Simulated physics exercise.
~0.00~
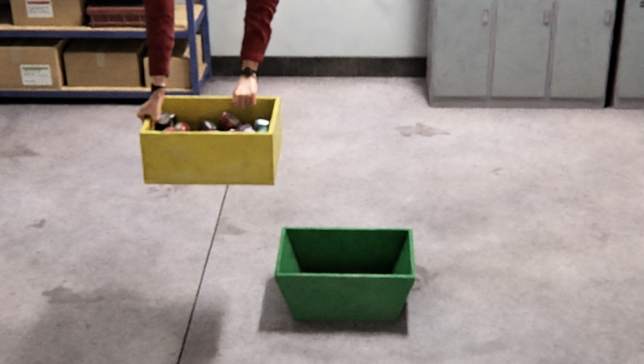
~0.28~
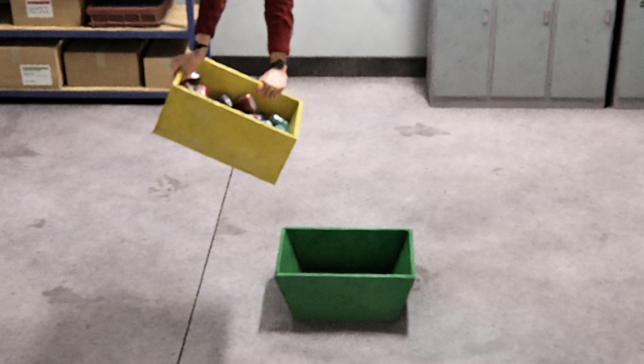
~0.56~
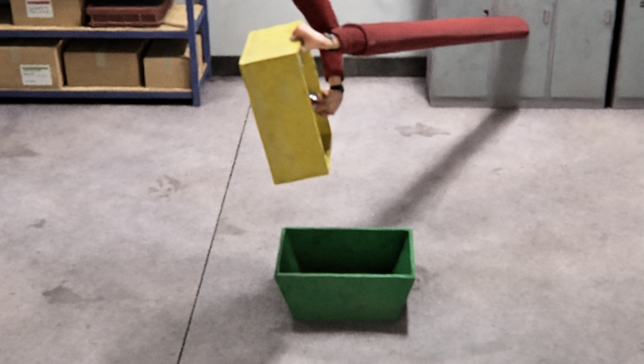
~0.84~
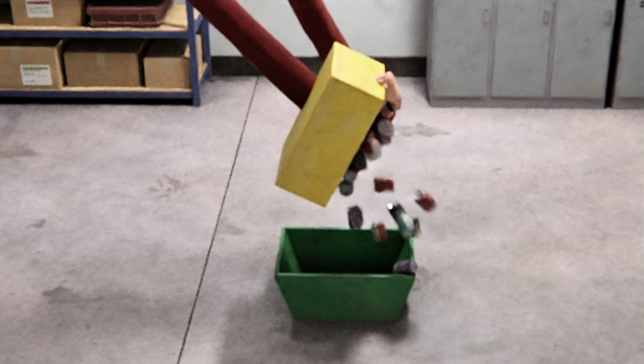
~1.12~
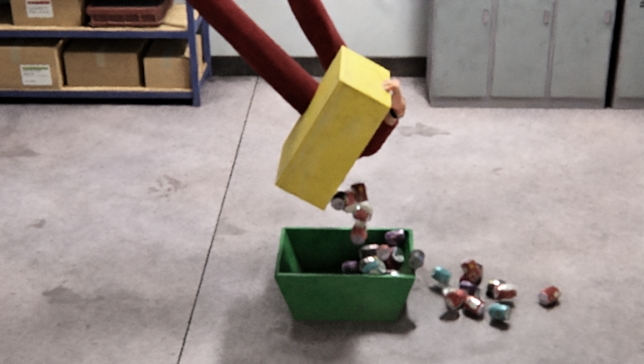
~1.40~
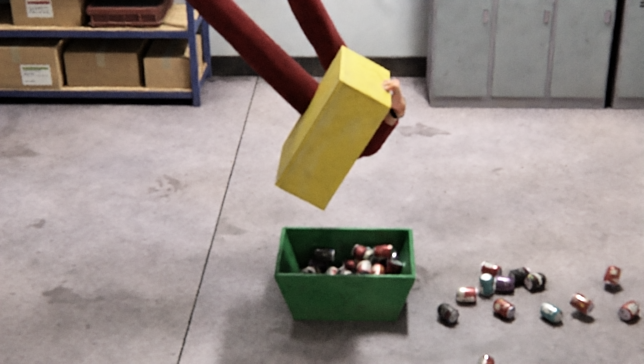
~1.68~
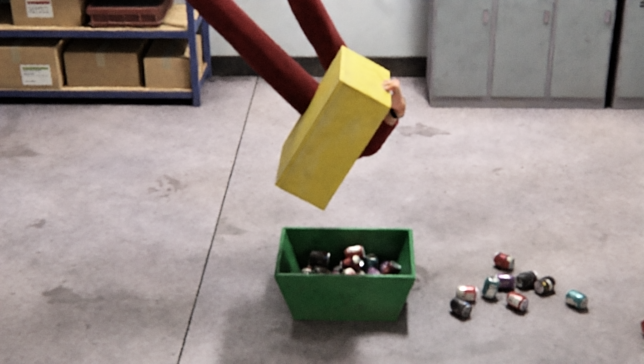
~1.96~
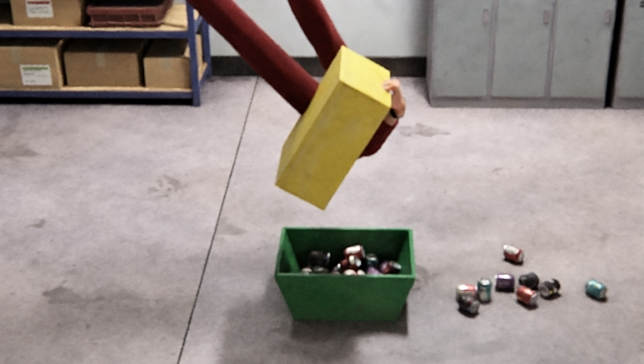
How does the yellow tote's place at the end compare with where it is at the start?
At the start the yellow tote is held up and to the left of the green basket. By the end it is farther right, tipped over above the basket.
